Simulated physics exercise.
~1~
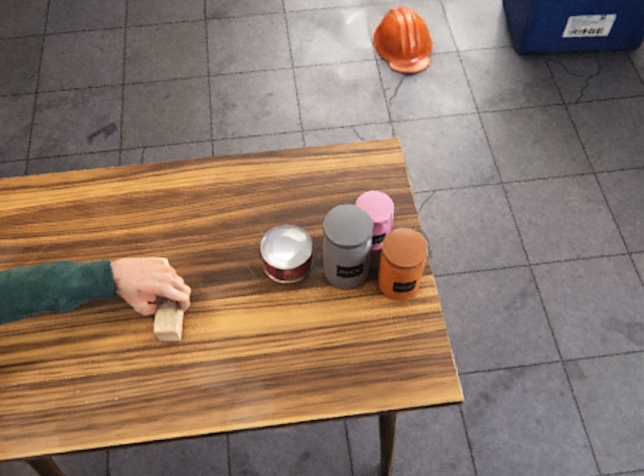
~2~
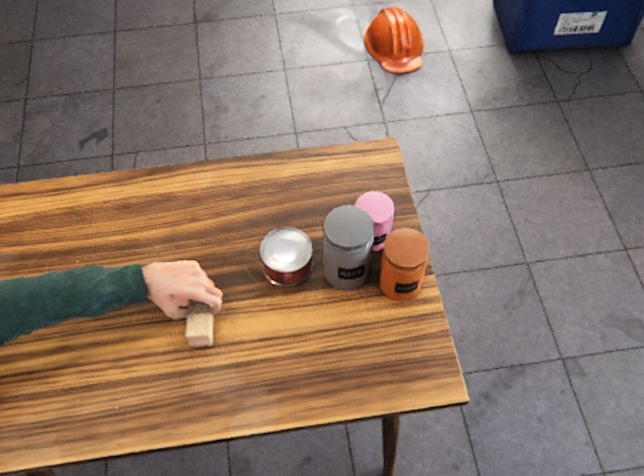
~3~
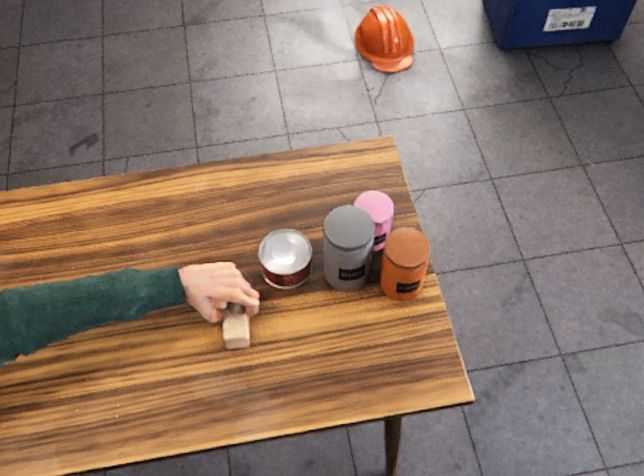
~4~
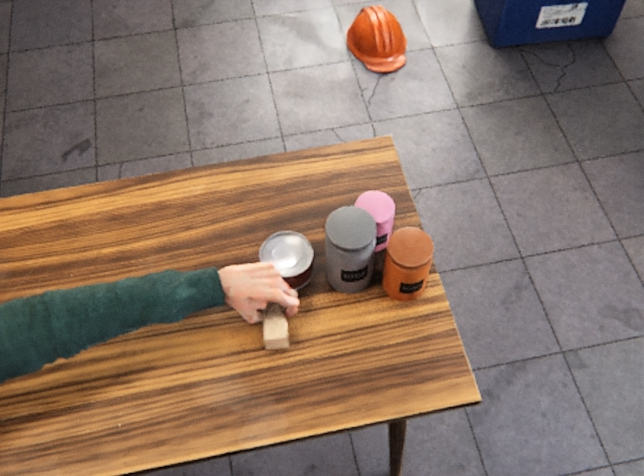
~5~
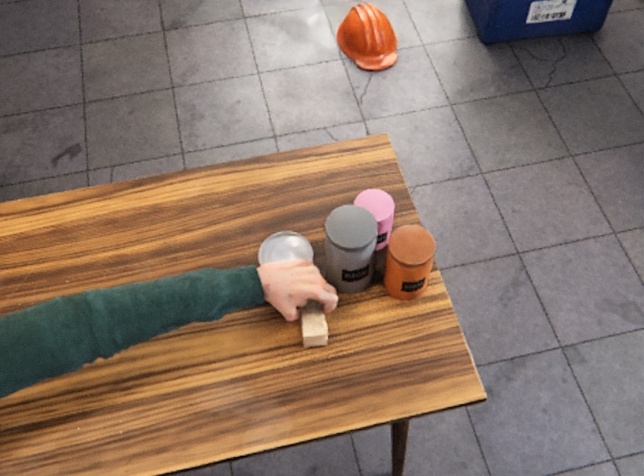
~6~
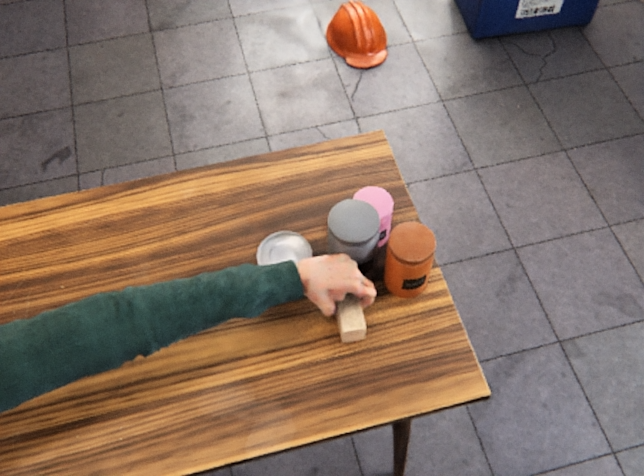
A hand in a dark green sleeve holds a small pale block on a striped wooden table, seen from above at an angle. Near the table's right end stand a grey jar, a pink jar behind it, an orange jar to the right and a red tub with a pale top to the left. An orange hard hat and a blue bin rest on the grey tiled floor beyond. The hand slides the block steadily right, passing in front of the tub, as the view drifts slightly. It ends before the grey jar, near the orange one, with all four containers still standing in place.
